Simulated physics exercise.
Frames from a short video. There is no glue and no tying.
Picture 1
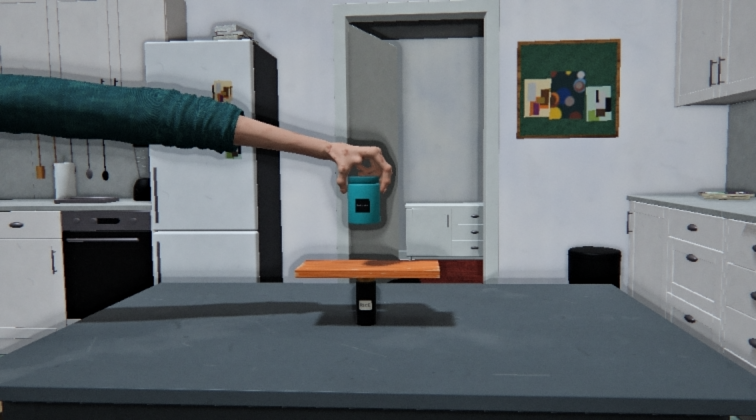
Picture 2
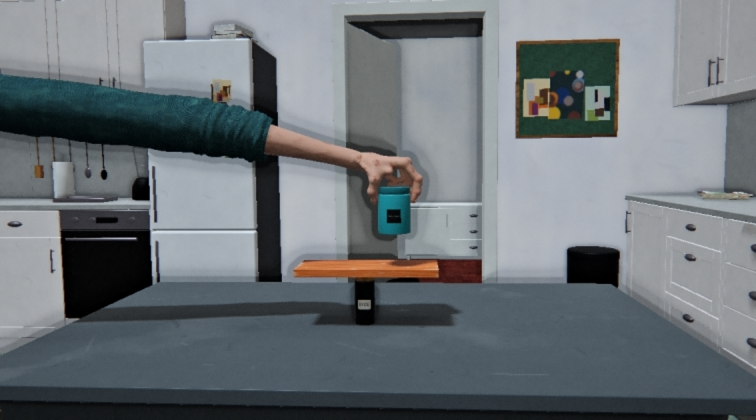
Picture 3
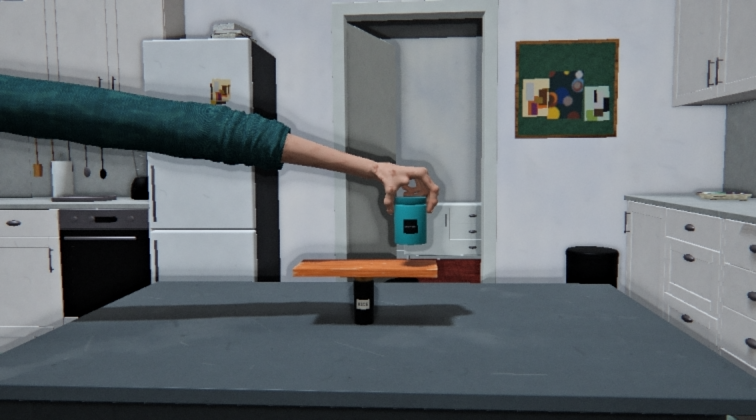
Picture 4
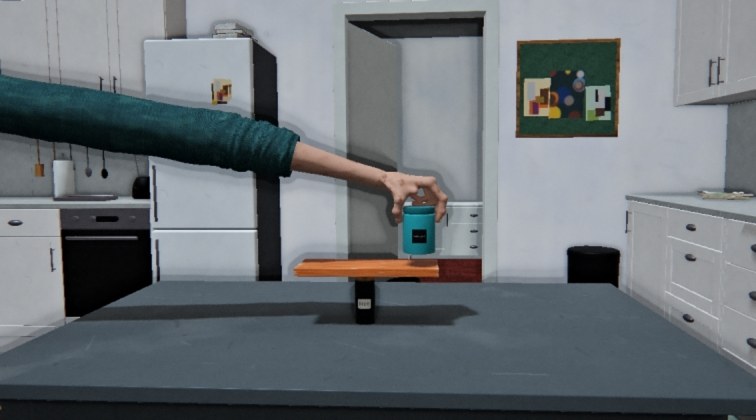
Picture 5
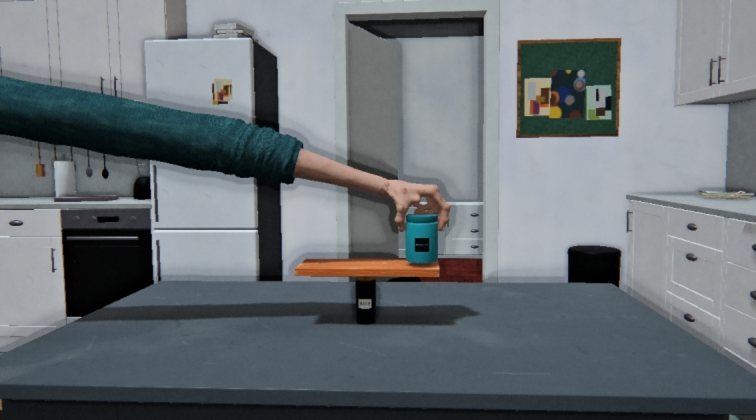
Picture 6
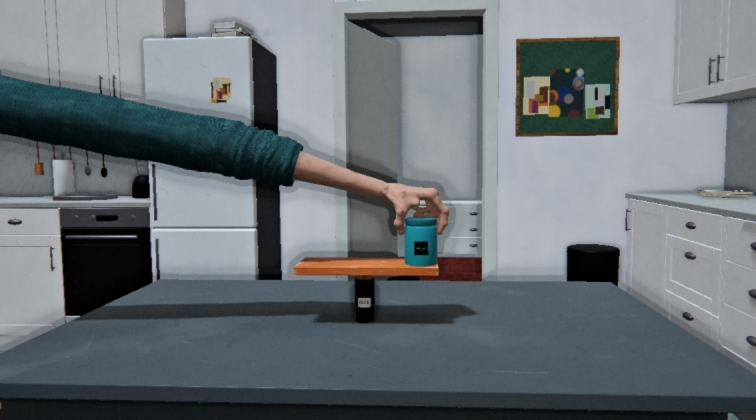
A hand in a green sleeve moving a turquoise jar right and lowering it onto a wooden board atop a black shaker.
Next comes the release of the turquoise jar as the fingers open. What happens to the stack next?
The stack collapses.
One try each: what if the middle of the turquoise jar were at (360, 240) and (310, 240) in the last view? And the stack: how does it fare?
It does not fall the first time and falls the second time.
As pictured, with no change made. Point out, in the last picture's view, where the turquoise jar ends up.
It ends near (465, 312).
Then, 0.30 s later than the last frame, turquoise jar now fallen; orange board tilted by 37°.
Then, 0.50 s later than the last frame, orange board tilted by 47°; black shaker tilted by 4°.
Then, 0.70 s later than the last frame, orange board now fallen; black shaker tilted by 65°.
Then, 0.90 s later than the last frame, black shaker now fallen.
When it is over, fallen, turquoise jar, black shaker and orange board. End places, in pixels of the last picture, turquoise jar near (465, 312). The stack loses its balance.
